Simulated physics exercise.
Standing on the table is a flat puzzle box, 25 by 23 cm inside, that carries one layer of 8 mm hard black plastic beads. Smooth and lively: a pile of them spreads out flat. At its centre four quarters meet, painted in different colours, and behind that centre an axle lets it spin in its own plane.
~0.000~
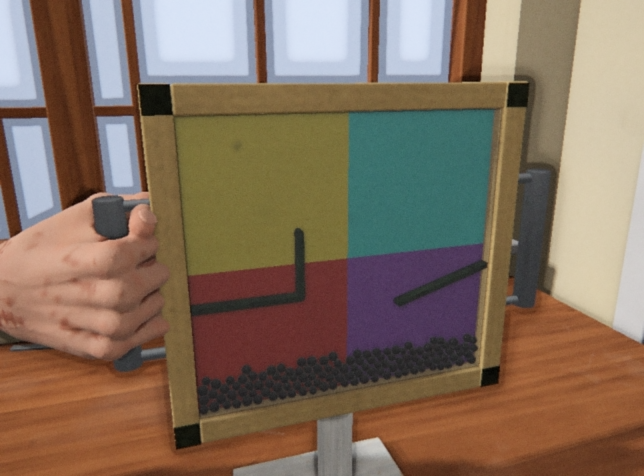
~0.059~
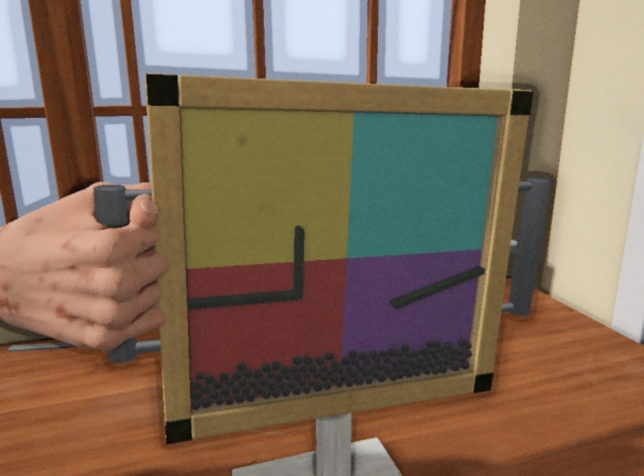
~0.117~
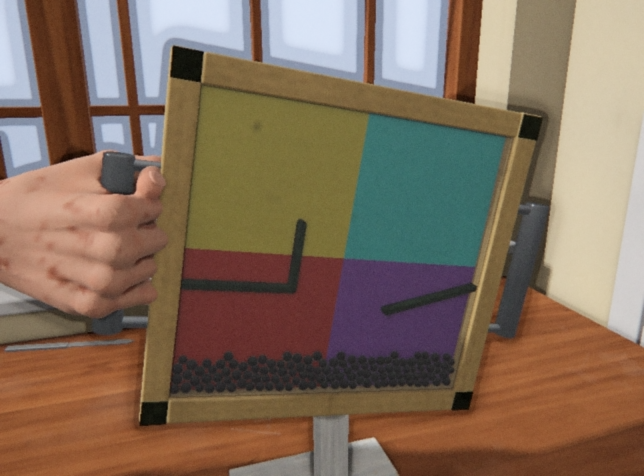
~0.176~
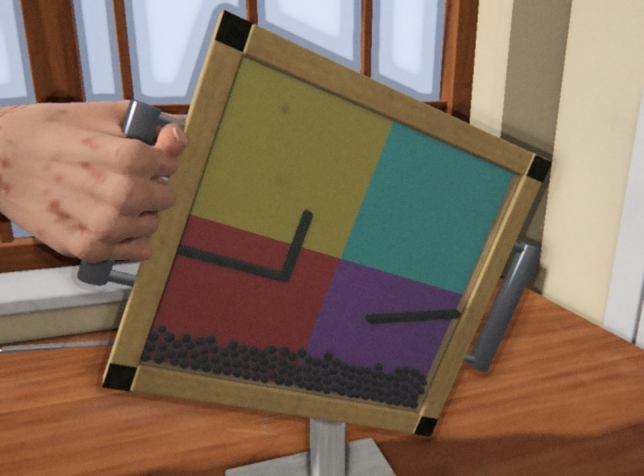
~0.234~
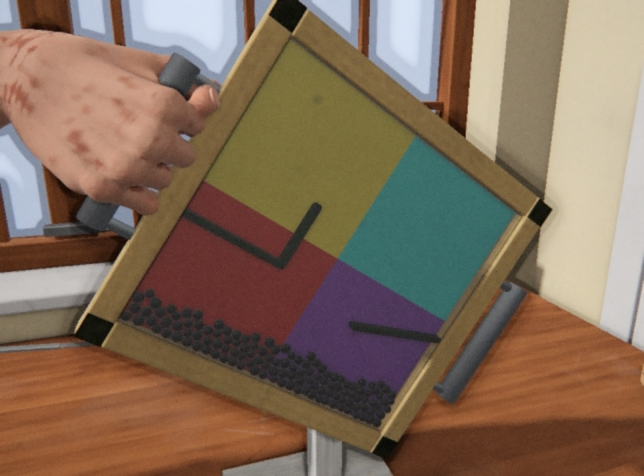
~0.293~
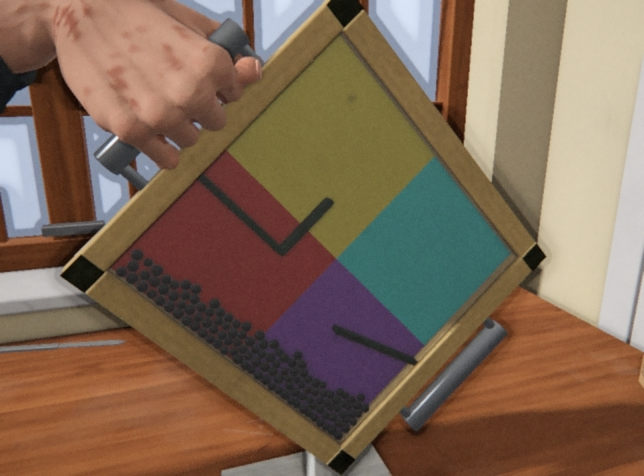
On a wooden table, a hand turning a framed four-coloured puzzle box clockwise, small dark beads sloping along its lower edge.
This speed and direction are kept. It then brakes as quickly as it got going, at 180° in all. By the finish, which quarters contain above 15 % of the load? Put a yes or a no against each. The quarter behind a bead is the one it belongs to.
Purple gets yes; red gets no; yellow gets yes; turquoise gets yes.
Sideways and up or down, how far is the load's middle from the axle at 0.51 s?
The middle sits about 8 centimetres left and 7 centimetres below the axle.
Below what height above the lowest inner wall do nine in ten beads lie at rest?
Height: Approx. 19 cm.
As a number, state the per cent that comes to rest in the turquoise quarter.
I'd say close to 20 per cent of the load.
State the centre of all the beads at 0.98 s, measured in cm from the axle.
Some 7 cm left and 5 cm above.
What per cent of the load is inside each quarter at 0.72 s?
Purple quarter: 95; red quarter: 0; yellow quarter: 0; turquoise quarter: 5.
After 0.51 s it has turned 94°, the beads' middle is 8 cm left of and 7 cm below the axle; by quarter, purple 95 %, red 5 %.
After 0.98 s it has turned 180°, the beads' middle is 7 cm left of and 5 cm above the axle; by quarter, purple 85 %, yellow 5 %, turquoise 10 %.
In the end, by 2.4 s, purple 45 %, red 0 %, yellow 30 %, turquoise 20 %.
